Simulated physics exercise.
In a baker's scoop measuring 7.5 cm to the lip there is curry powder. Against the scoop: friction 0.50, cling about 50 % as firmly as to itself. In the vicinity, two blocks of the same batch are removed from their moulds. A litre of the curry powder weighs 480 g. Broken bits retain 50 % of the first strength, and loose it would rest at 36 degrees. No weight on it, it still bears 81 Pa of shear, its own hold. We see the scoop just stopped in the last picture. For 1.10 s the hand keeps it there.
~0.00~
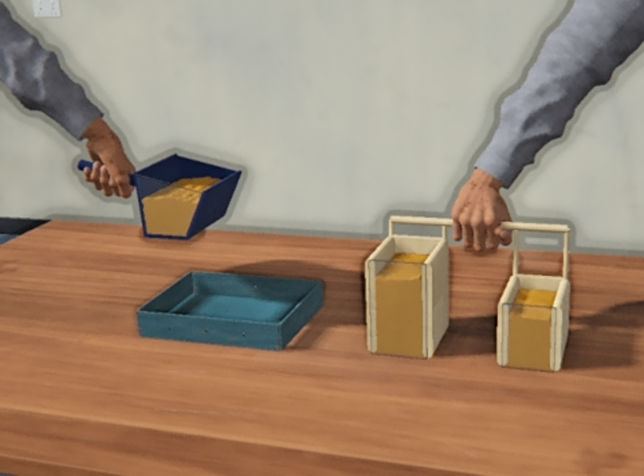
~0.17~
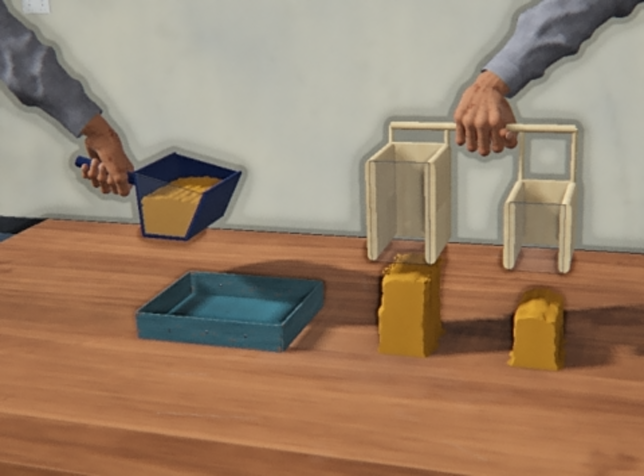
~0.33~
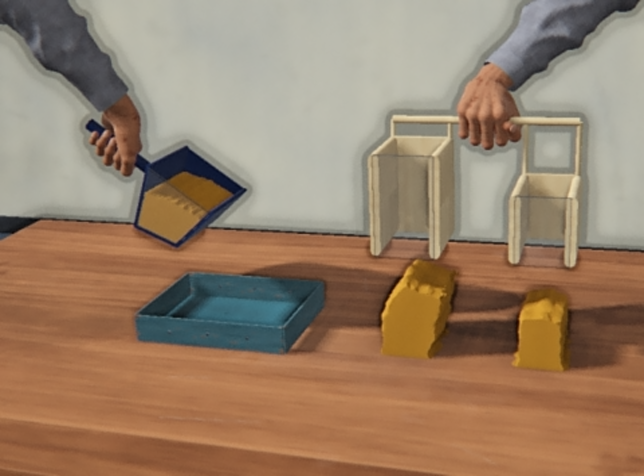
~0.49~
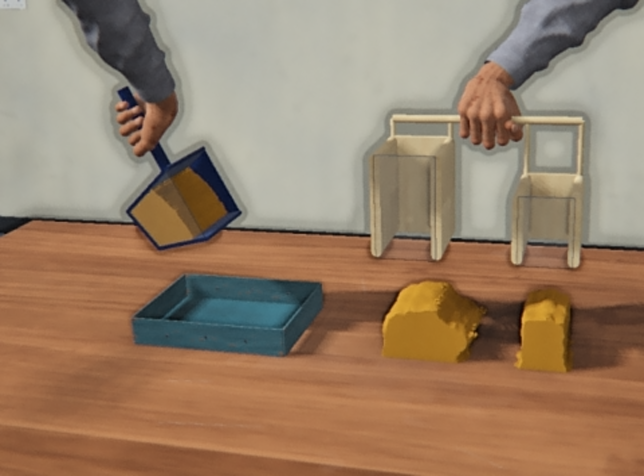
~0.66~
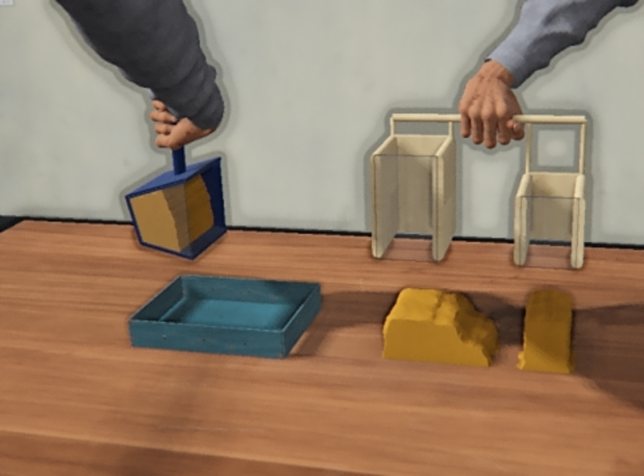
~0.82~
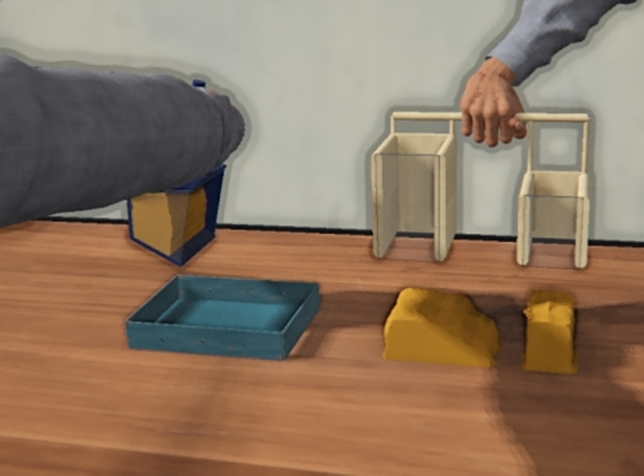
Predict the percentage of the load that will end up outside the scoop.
About 59 %.
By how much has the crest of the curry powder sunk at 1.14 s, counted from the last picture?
4.0 cm.
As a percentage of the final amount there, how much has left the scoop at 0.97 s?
Around 0 per cent.
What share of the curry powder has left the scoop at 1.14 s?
That comes to about 35 per cent.
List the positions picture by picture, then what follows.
The first picture shows lip at (202, 192), tilt 0 degrees; top of the curry powder at (171, 198); blocks stand 13 cm, 8.1 cm (left to right).
The second picture shows lip at (203, 193), tilt 2 degrees; top of the curry powder at (171, 198); blocks stand 13 cm, 8.1 cm (left to right).
The third picture shows lip at (210, 211), tilt 23 degrees; top of the curry powder at (149, 194); blocks stand 12 cm, 8.1 cm (left to right).
The fourth picture shows lip at (206, 236), tilt 50 degrees; top of the curry powder at (153, 191); blocks stand 8.4 cm, 8.1 cm (left to right).
The fifth picture shows lip at (193, 256), tilt 78 degrees; top of the curry powder at (162, 192); blocks stand 7.3 cm, 8.0 cm (left to right).
The sixth picture shows lip at (181, 263), tilt 91 degrees; top of the curry powder at (148, 195); blocks stand 7.3 cm, 8.0 cm (left to right).
After 0.97 s, the scoop is at 91 degrees and 0 % has left it.
After 1.14 s, the scoop is at 91 degrees and 35 % has left it.
After 1.31 s, the scoop is at 91 degrees and 58 % has left it.
After 1.48 s, the scoop is at 91 degrees and 59 % has left it.
After 1.59 s, at the end, the scoop is at 91 degrees and 59 % has left it.
